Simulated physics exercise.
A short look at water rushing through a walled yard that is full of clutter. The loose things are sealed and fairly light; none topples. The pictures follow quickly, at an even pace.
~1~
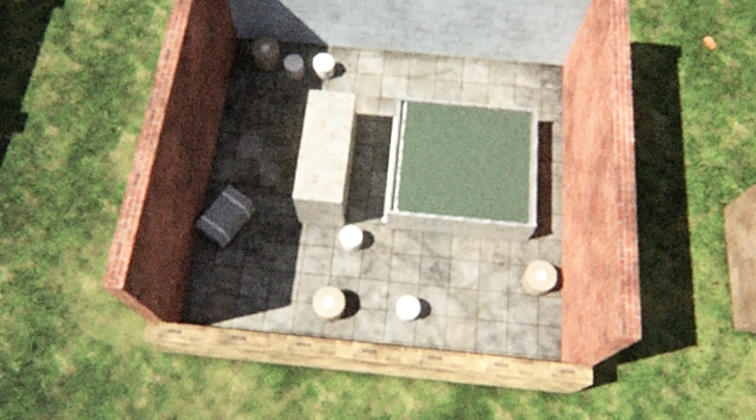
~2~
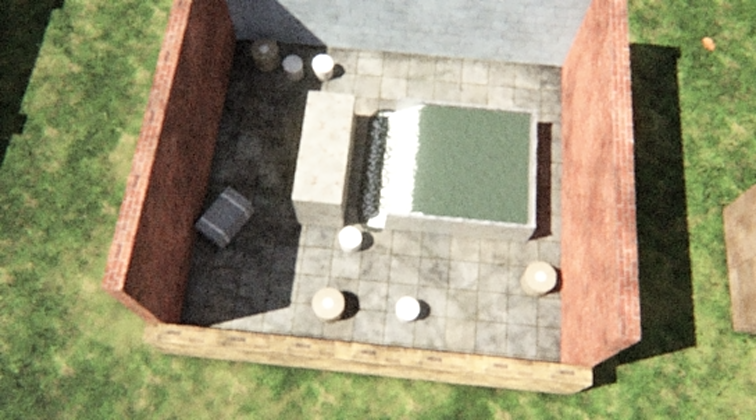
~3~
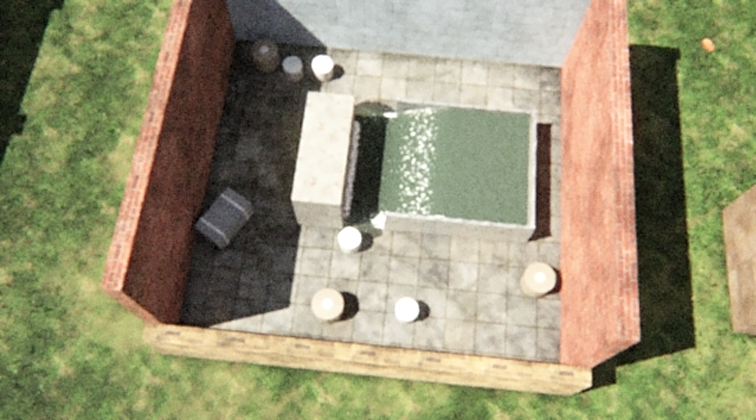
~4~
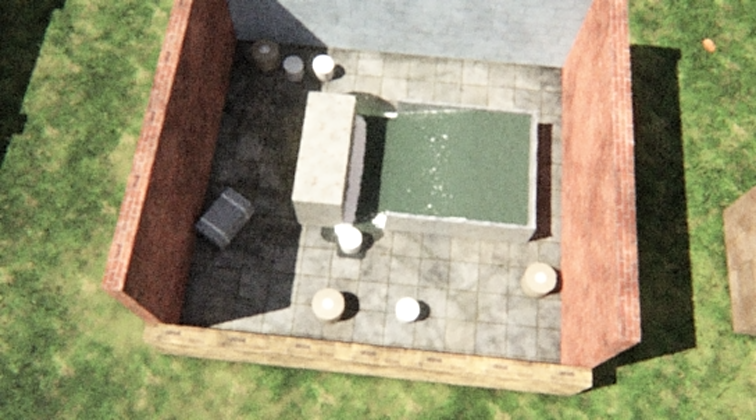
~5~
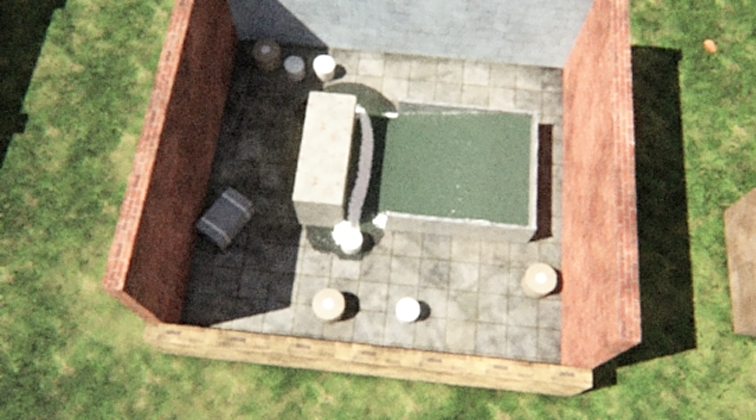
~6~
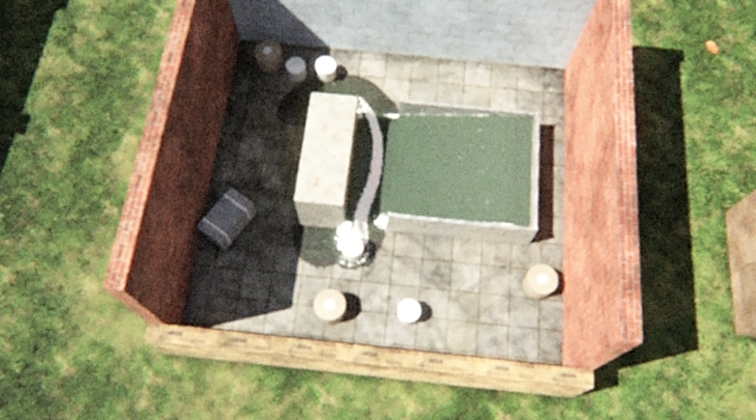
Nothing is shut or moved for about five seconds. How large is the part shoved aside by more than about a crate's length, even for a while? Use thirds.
It is two thirds or more.
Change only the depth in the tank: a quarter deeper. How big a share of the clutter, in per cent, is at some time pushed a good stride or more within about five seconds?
Close to 90 %.
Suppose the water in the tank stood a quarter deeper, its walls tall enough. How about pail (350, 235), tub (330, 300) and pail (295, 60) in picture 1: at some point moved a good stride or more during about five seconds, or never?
In turn: Shifted that much, yes, pushed that far.
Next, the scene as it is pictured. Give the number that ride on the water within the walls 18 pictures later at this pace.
The number is 2.
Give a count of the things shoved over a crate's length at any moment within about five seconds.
It comes to 6.
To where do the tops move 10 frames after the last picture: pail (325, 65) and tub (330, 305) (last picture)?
Roughly at (273, 40) and (321, 329).
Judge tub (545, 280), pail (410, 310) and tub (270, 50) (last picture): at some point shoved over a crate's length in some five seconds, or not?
One after the other: Never so far, never so far, swept aside.
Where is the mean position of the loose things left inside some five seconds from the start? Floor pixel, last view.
Roughly at (339, 238).
A moment on, 1 of 8 are well off their spots; 0 afloat.
Next, 2 of 8 are well off their spots; 1 afloat.
Later, 5 of 8 are well off their spots; 2 afloat.
In the end, 6 of 8 are well off their spots, and 6 have been at some point; 2 afloat.
